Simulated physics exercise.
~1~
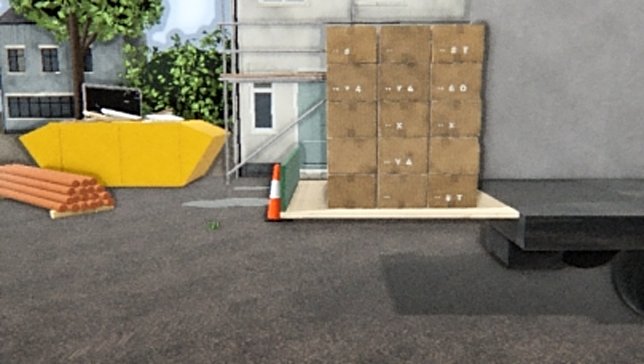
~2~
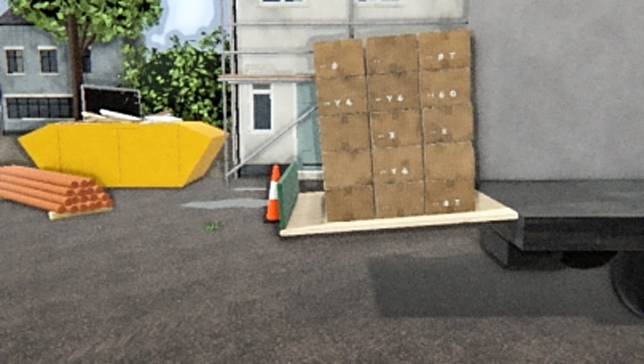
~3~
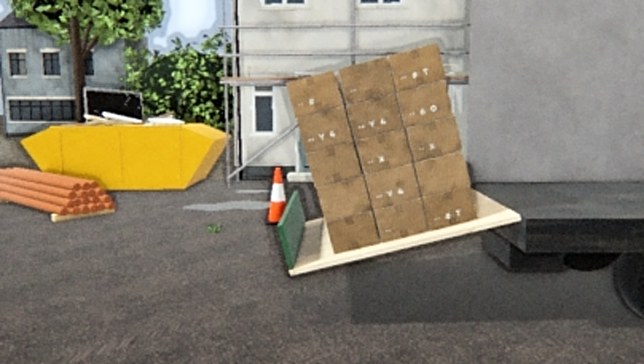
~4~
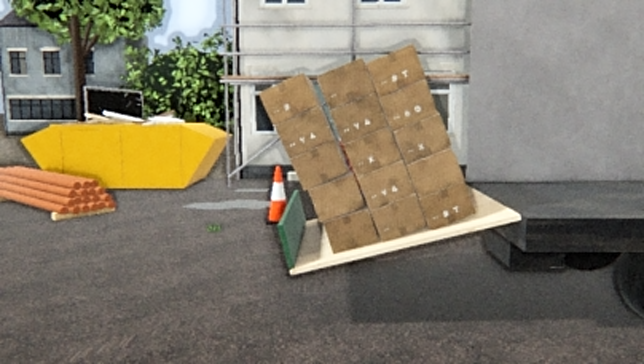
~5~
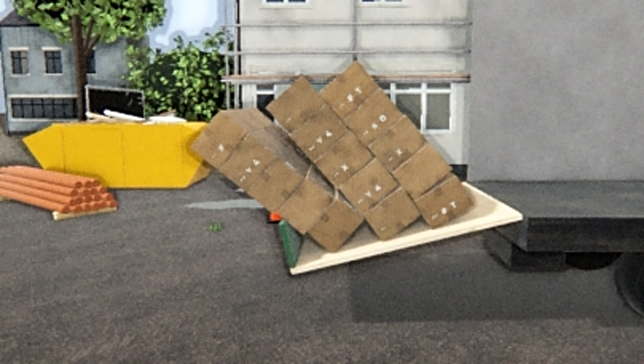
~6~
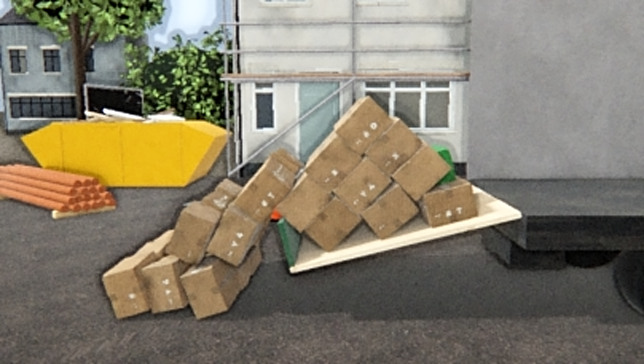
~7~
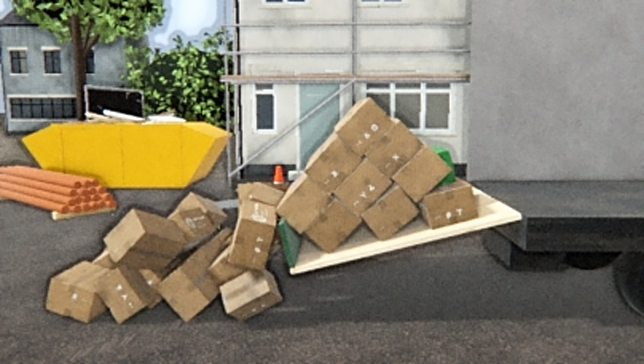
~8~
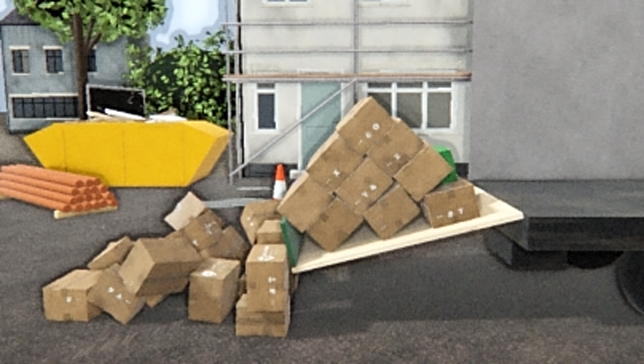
In a yard outside a pale house with scaffolding, seen from the side by a slightly swaying camera, a tall stack of brown cartons stands on the tail platform of a lorry at right. A yellow skip and orange pipes lie at left, with an orange and white cone beside the platform. The platform droops to the left, and the stack leans with it. The columns tip further, the leftmost toppling first, and cartons spill onto the ground. They tumble into a loose heap at left, while a leaning pile remains on the sloping platform, a green carton partly visible behind it.
